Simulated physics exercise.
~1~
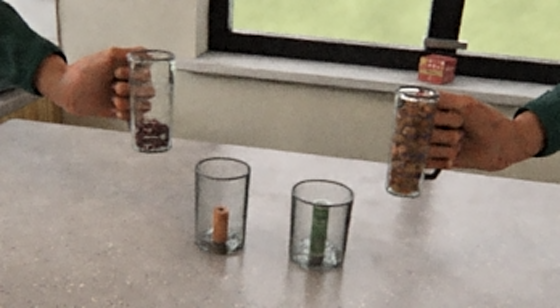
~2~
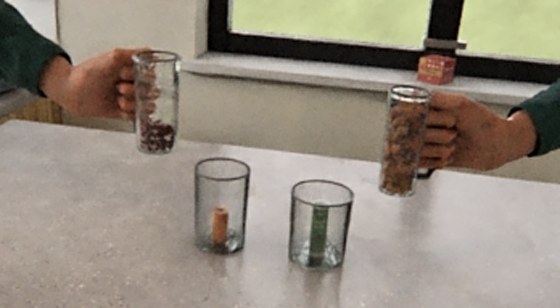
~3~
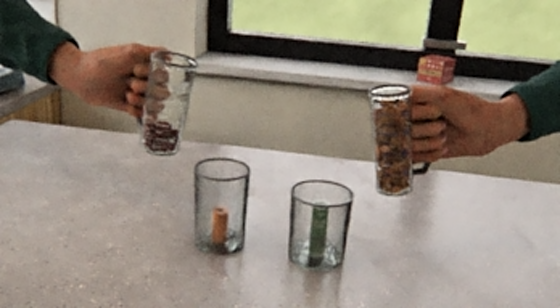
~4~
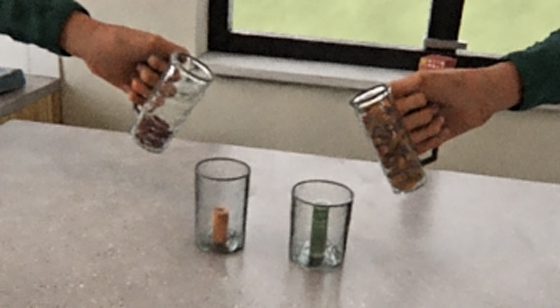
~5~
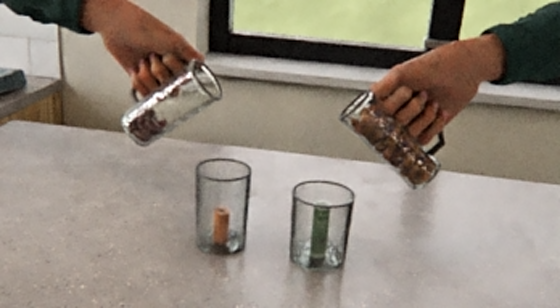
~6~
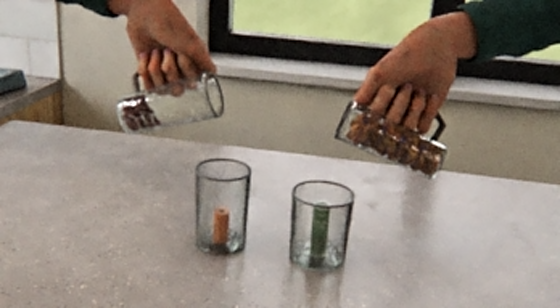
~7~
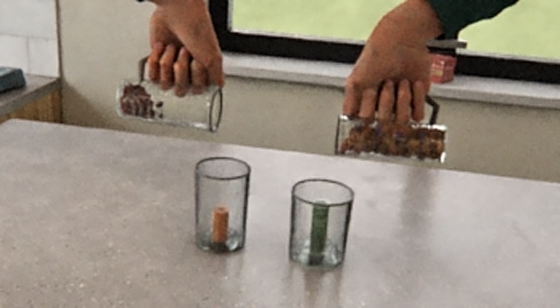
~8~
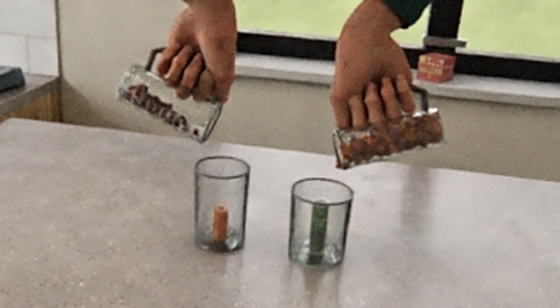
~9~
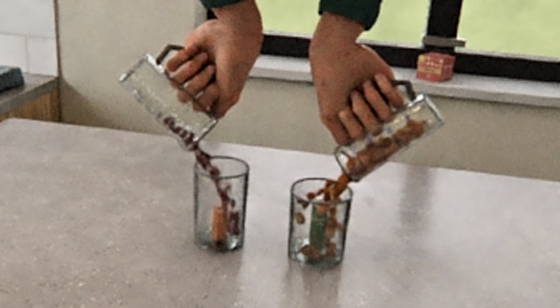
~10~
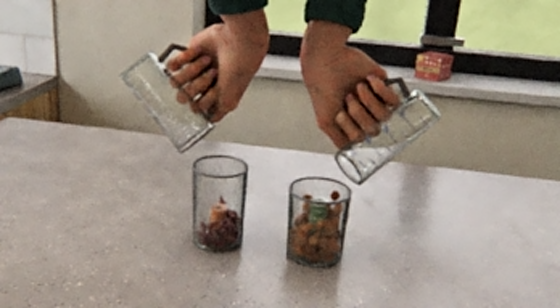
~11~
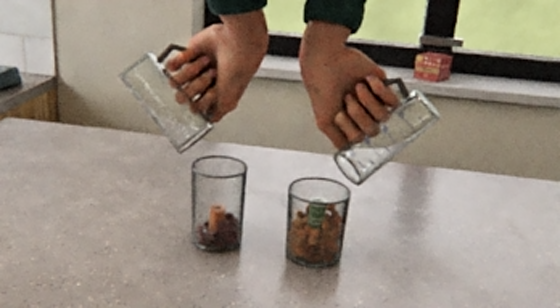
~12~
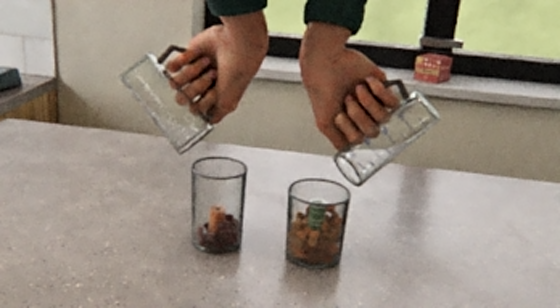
On a speckled grey countertop near a window, seen from the front and slightly above, two clear glasses stand side by side, a short orange piece upright in the left and a taller green one in the right. Two hands in dark green sleeves hold clear cups above them, the left with some dark red bits, the right fuller of brown ones. The hands move inward and tip the cups until both loads tumble into the glasses. The emptied cups stay tilted downward, while the orange and green tops still show above the settled bits.
